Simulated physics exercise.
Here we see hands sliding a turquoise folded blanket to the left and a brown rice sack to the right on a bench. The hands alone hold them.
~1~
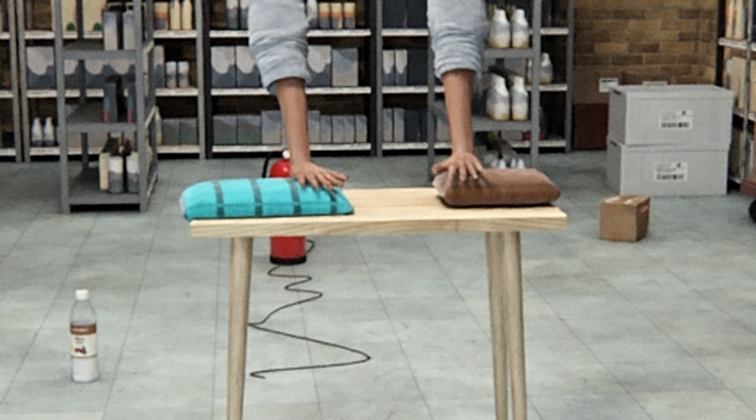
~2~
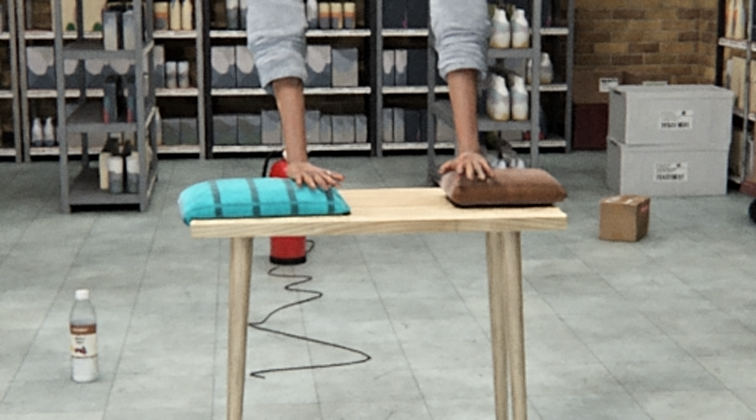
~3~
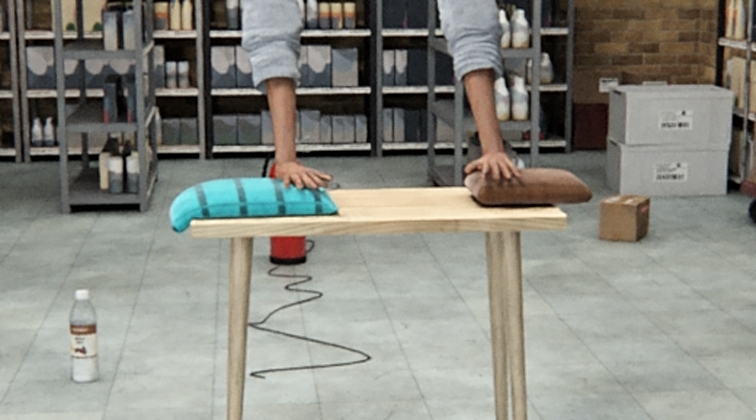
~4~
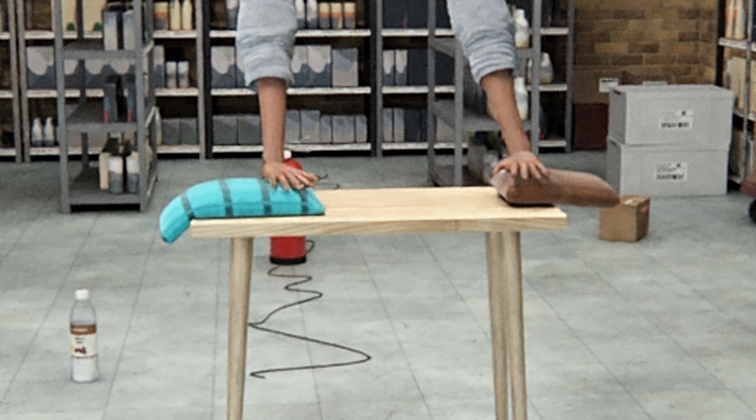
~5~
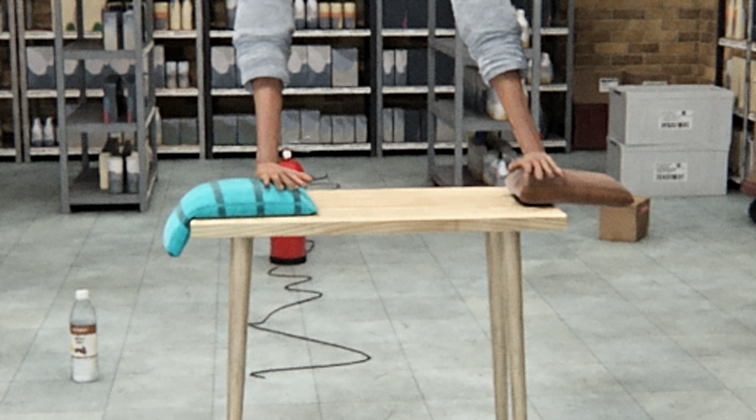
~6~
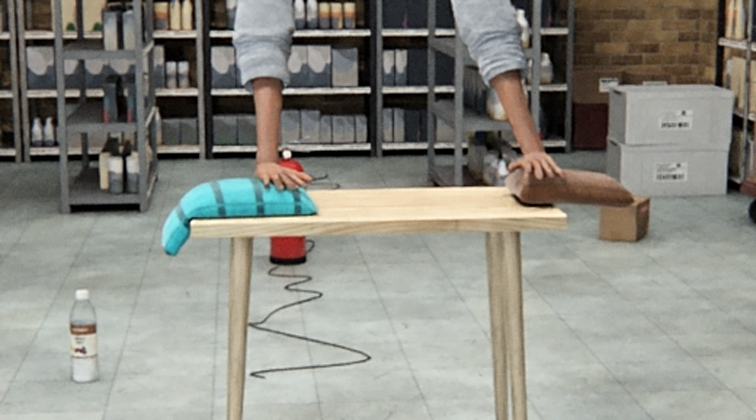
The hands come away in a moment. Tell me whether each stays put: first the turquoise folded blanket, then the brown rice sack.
Outcome: Turquoise folded blanket: On. Brown rice sack: Off.
Then, 0.36 s after the last picture, folded blanket lying still; rice sack falling near (568, 262).
Then, 0.64 s after the last picture, folded blanket lying still; rice sack on the floor.
At rest, folded blanket lying still; rice sack on the floor. The turquoise folded blanket remains on top and the brown rice sack goes down.
